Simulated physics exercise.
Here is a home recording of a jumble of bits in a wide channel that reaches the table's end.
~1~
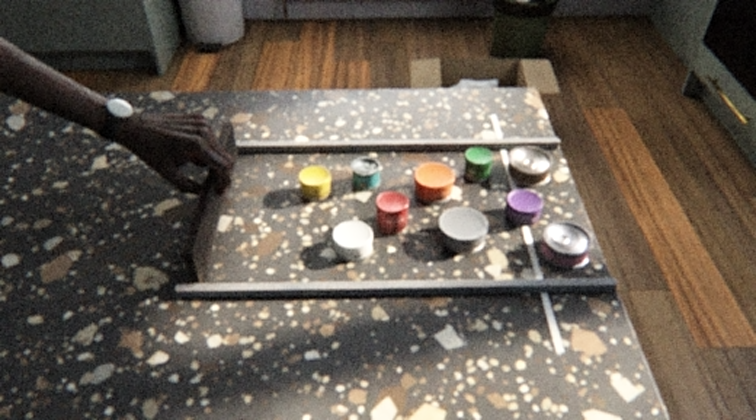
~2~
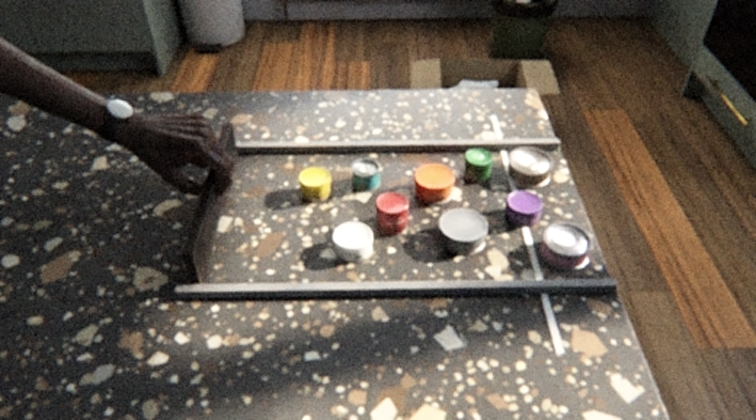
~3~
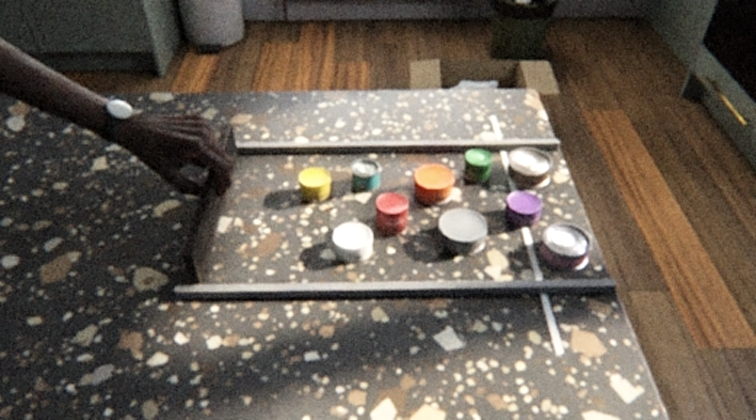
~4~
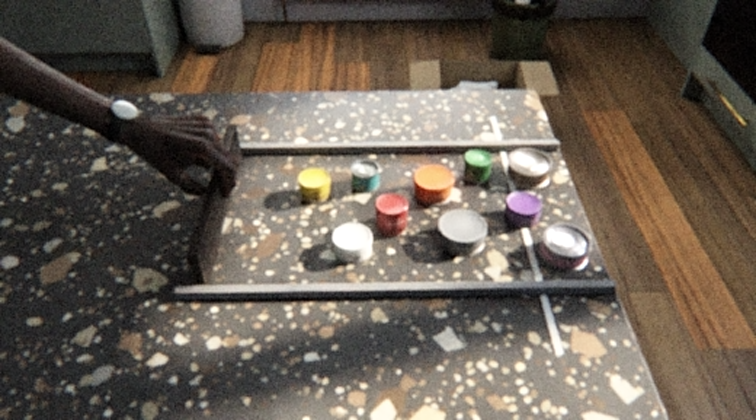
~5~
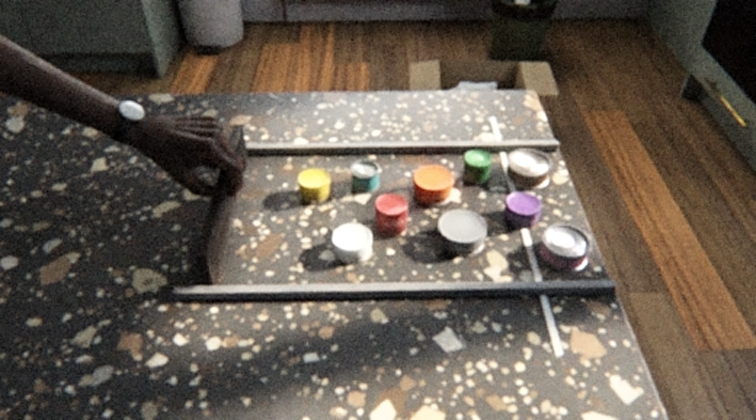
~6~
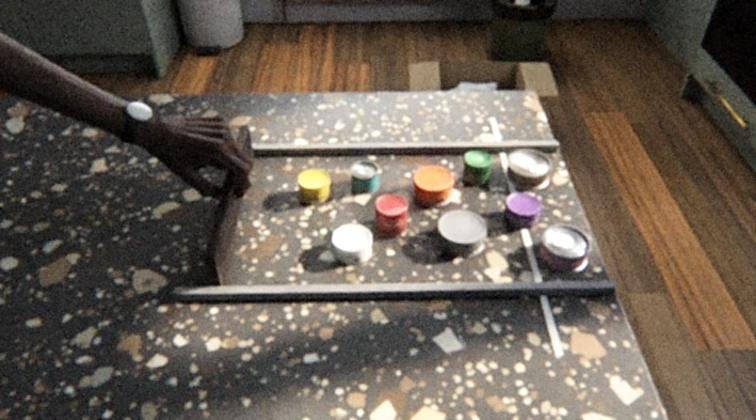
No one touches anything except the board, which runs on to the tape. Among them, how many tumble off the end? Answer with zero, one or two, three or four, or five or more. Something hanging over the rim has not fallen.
One or two.
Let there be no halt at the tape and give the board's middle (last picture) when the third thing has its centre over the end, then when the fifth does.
At (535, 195) for the third, at (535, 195) for the fifth.
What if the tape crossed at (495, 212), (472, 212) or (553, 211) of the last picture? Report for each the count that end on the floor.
The three tries give 0, 0 and 5.
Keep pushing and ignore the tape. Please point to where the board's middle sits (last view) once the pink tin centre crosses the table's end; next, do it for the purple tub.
Near (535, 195) in the first case, near (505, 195) in the other.
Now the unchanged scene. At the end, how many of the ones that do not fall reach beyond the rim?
I count 4 overhanging.
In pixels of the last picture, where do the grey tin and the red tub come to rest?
Look around (576, 224) for the first and around (538, 209) for the second.
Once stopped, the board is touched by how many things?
4 are in contact with it.
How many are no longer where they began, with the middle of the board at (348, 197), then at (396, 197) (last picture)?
At that stage 3; at the next, 5.
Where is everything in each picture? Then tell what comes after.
In the first frame, pink tin (566, 245); brown tin (529, 166); purple tub (523, 208); board (214, 196); tape (520, 209).
In the second frame, brown tin (529, 167); green pot (478, 166).
In the third frame, purple tub (523, 210); grey tin (462, 232).
In the fourth frame, pink tin (565, 247); turquoise tin (365, 177).
In the fifth frame, brown tin (528, 169); red tub (391, 215).
In the sixth frame, pink tin (565, 248); brown tin (528, 169); purple tub (522, 211); board (232, 199); tape (519, 212).
Soon after, none off yet; pink tin at rest near (565, 248); brown tin at rest near (528, 169); purple tub at rest near (522, 211).
After that, none off yet; pink tin at rest near (567, 249); brown tin moving near (535, 168); purple tub displaced about its own width near (545, 206).
In the end, the number that fall off is one or two; gone, purple tub.
